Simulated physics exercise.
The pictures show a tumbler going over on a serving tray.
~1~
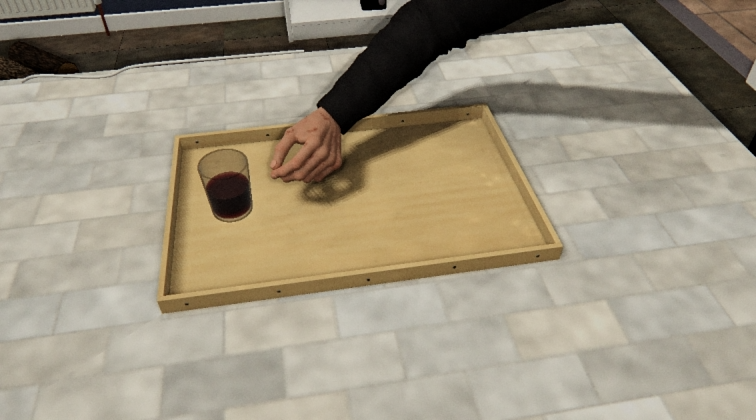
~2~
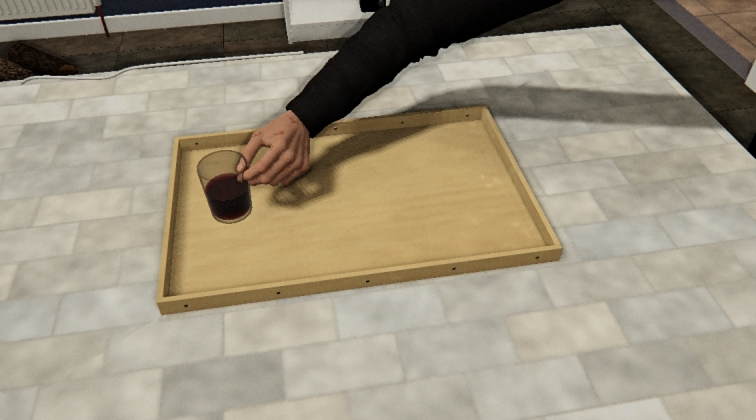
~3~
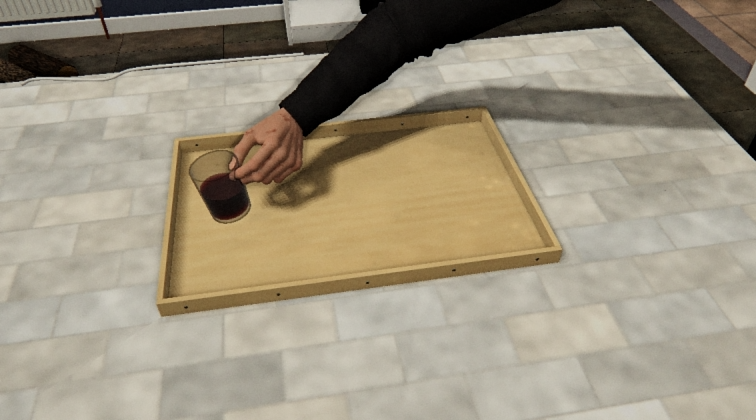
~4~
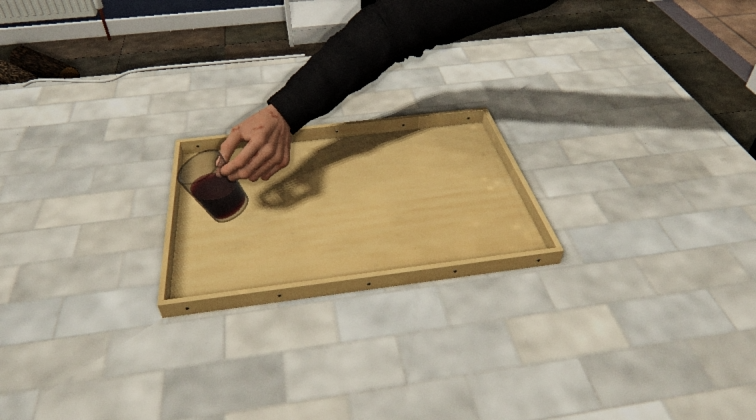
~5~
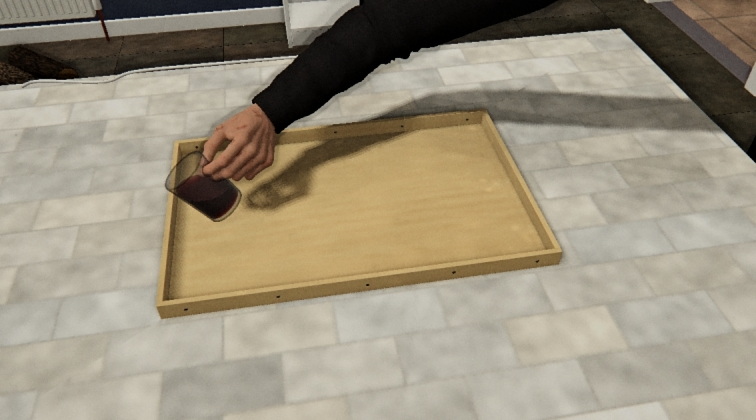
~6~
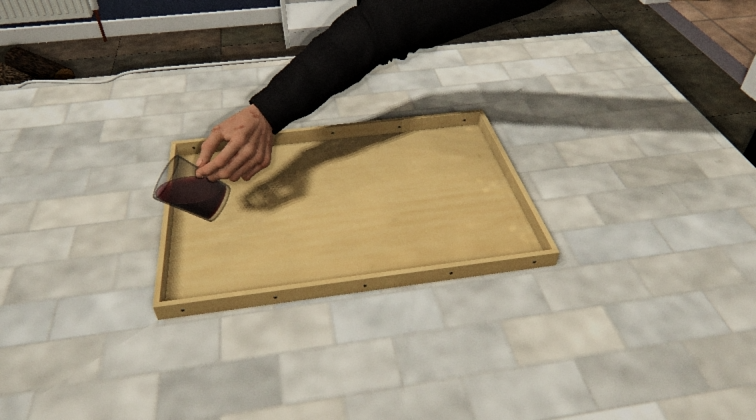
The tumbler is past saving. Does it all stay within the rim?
In the end it wets the top as well.
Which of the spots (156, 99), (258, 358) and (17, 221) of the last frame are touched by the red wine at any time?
First untouched, second dry, third soaked.
Soon after, the tumbler lies across the rim; the puddle covers about as much as a plate; it is on the top, beyond the rim.
Later, the puddle covers about as much as a tray; it is on the top, beyond the rim.
In the end, the puddle covers about as much as a tray; it is on the top, beyond the rim.
